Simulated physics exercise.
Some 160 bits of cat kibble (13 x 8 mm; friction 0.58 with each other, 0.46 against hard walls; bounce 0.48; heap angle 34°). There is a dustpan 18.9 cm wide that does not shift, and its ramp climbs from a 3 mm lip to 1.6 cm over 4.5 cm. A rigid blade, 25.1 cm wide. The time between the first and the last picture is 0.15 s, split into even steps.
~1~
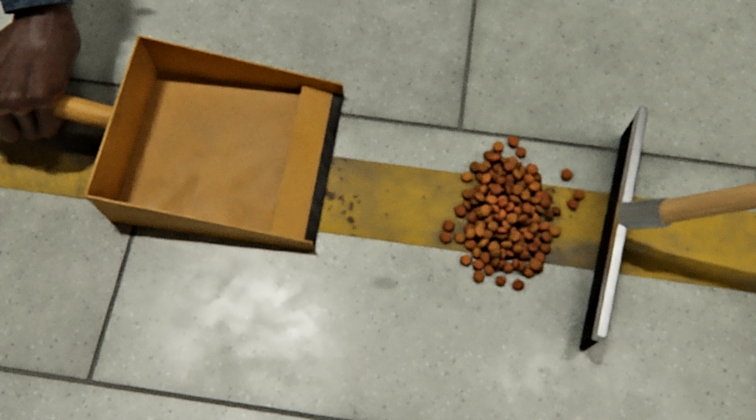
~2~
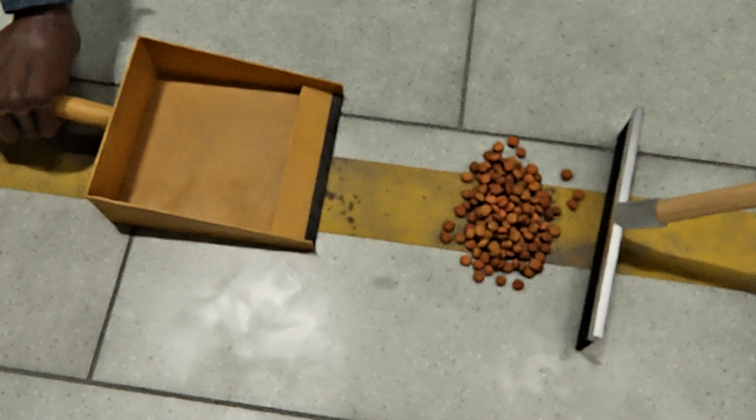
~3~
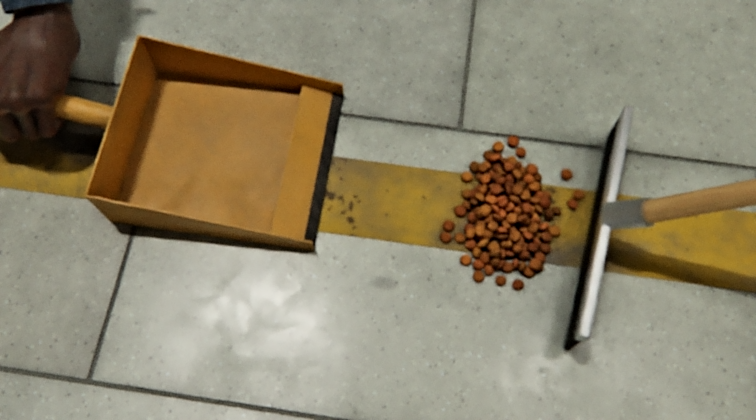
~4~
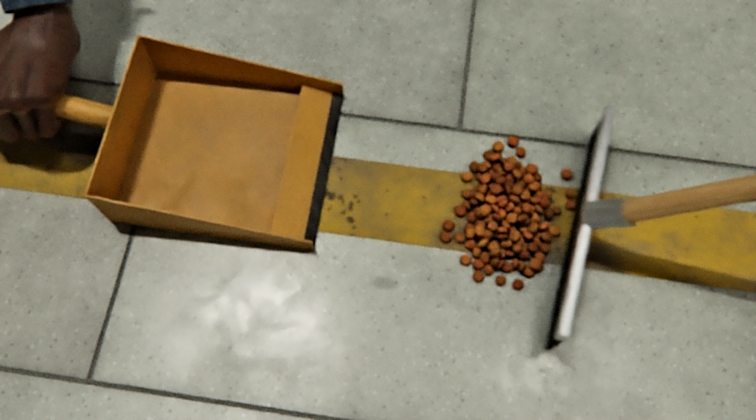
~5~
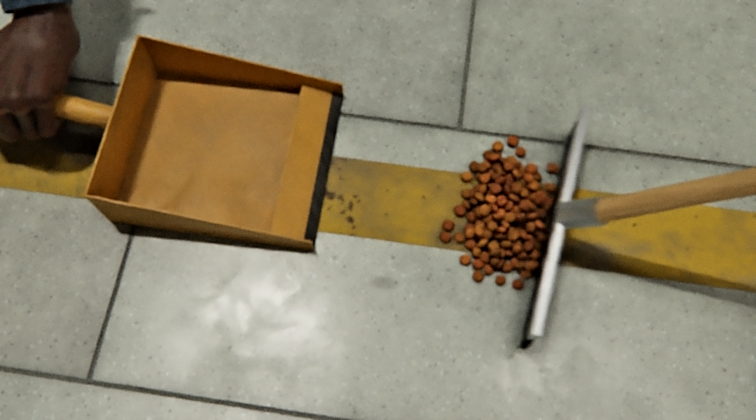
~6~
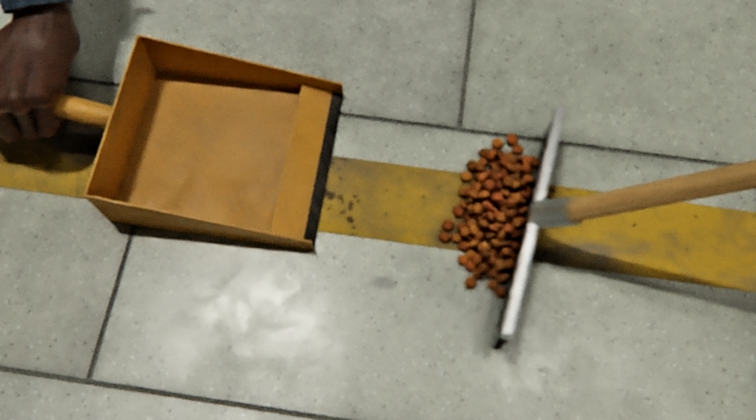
A heap of small reddish-brown kibble pieces sits on a yellow stripe across grey floor tiles, seen from above by a still camera. At left, a hand holds an orange dustpan with a dark front edge motionless, while a flat blade on a wooden handle stands at right. The blade slides left, slowly then faster, meets stray pieces, and presses the heap's right side leftward, packing it narrower.
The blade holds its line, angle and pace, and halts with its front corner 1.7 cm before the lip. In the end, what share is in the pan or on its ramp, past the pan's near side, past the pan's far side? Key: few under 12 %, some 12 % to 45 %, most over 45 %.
In the pan or on its ramp = some, past the pan's near side = some, past the pan's far side = few.
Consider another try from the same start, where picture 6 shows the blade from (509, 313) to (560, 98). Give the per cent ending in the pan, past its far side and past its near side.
The pan gets 30, the far side 10 and the near side 10.
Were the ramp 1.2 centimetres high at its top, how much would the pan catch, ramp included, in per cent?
Then around 20 percent, ramp counted.
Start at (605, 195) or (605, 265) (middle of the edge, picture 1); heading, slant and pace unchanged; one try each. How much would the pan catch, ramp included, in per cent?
About 30 and 15 per cent.
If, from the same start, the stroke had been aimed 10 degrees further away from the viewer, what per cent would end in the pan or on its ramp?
The pan, ramp included, would get around 30 per cent.
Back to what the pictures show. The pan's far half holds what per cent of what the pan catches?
Around 20 in a hundred.
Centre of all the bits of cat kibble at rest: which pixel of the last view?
Look around (332, 187) in the last picture.
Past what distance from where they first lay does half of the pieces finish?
About 20 cm.
Then, 0.12 s after the last picture, middle of the blade 11 cm from the lip; 0 % over the lip, far side 0 %, near side 10 %.
Then, 0.20 s after the last picture, middle of the blade 5 cm from the lip; 0 % over the lip, far side 0 %, near side 15 %.
Then, 0.41 s after the last picture, middle of the blade 4 cm from the lip; 20 % over the lip, far side 5 %, near side 15 %.
In the end, pan 20 %, near side 15 %, far side 5 %, in front of the lip or behind the blade 60 %.
